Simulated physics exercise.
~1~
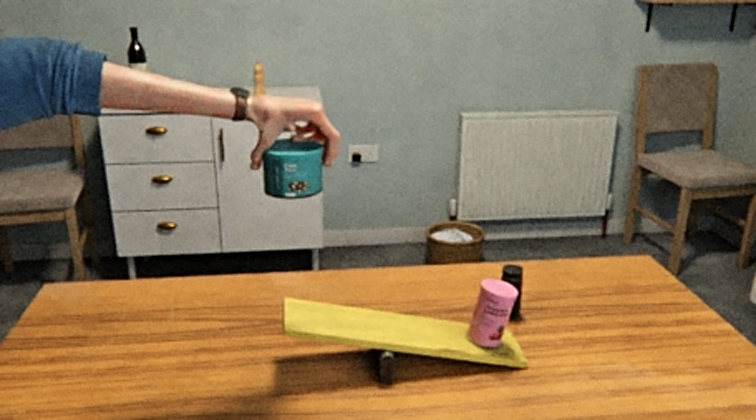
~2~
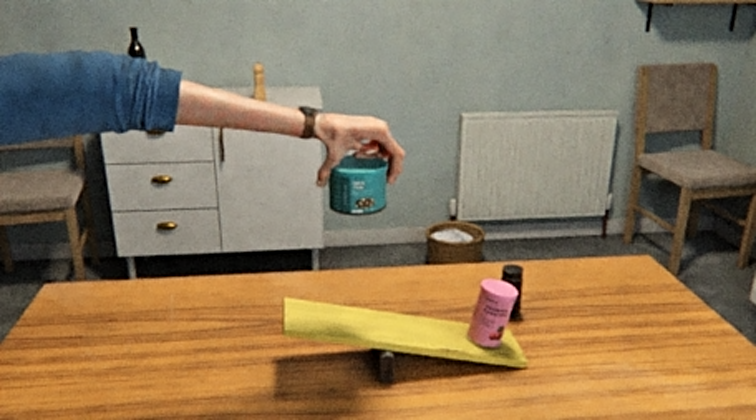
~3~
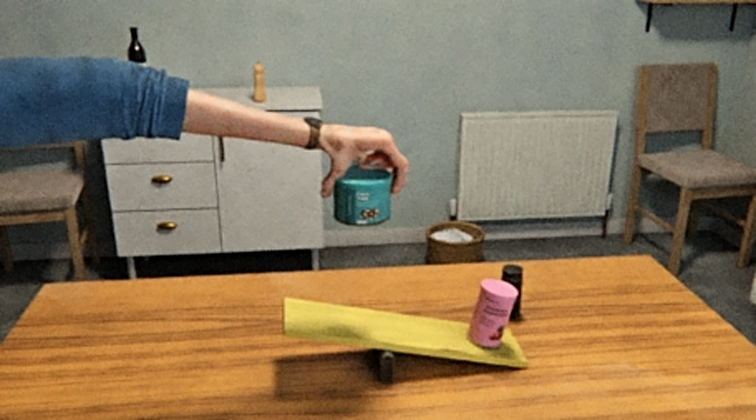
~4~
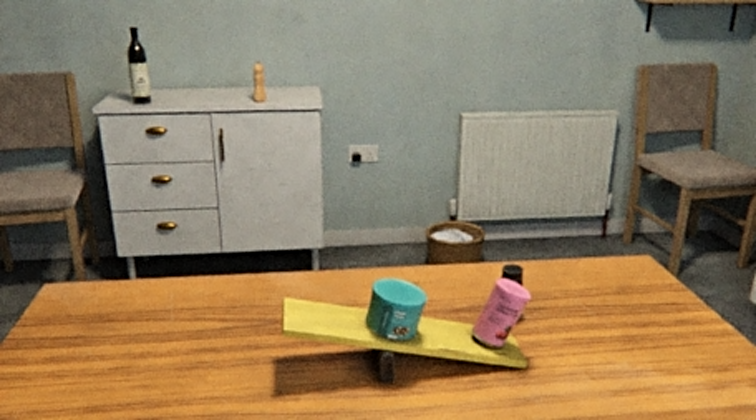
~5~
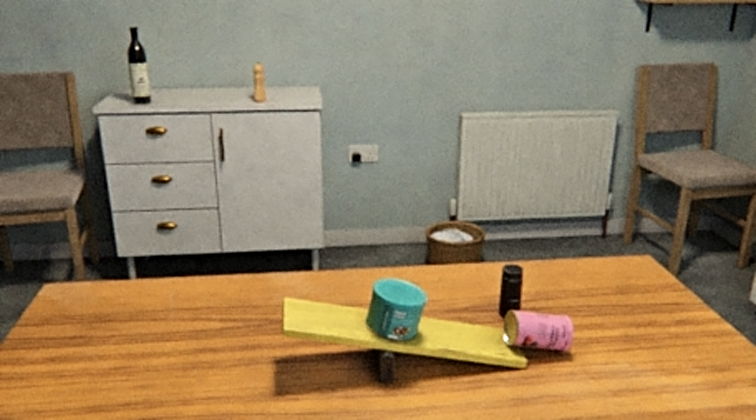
A yellow plank rests like a see-saw over a small dark block on a wooden table, its right end low, seen from a fixed view facing a grey-blue wall with a white cabinet, a radiator and two chairs. A pink tin leans with the slope near the low end, and a black shaker stands just behind it. From the left, a hand carries a turquoise tub rightward above the plank and lowers it slightly. The tub drops onto the plank near the middle as the hand leaves. The pink tin tips rightward and ends on its side by the low end, while the tub stays upright, tilted with the plank, whose right end remains down.
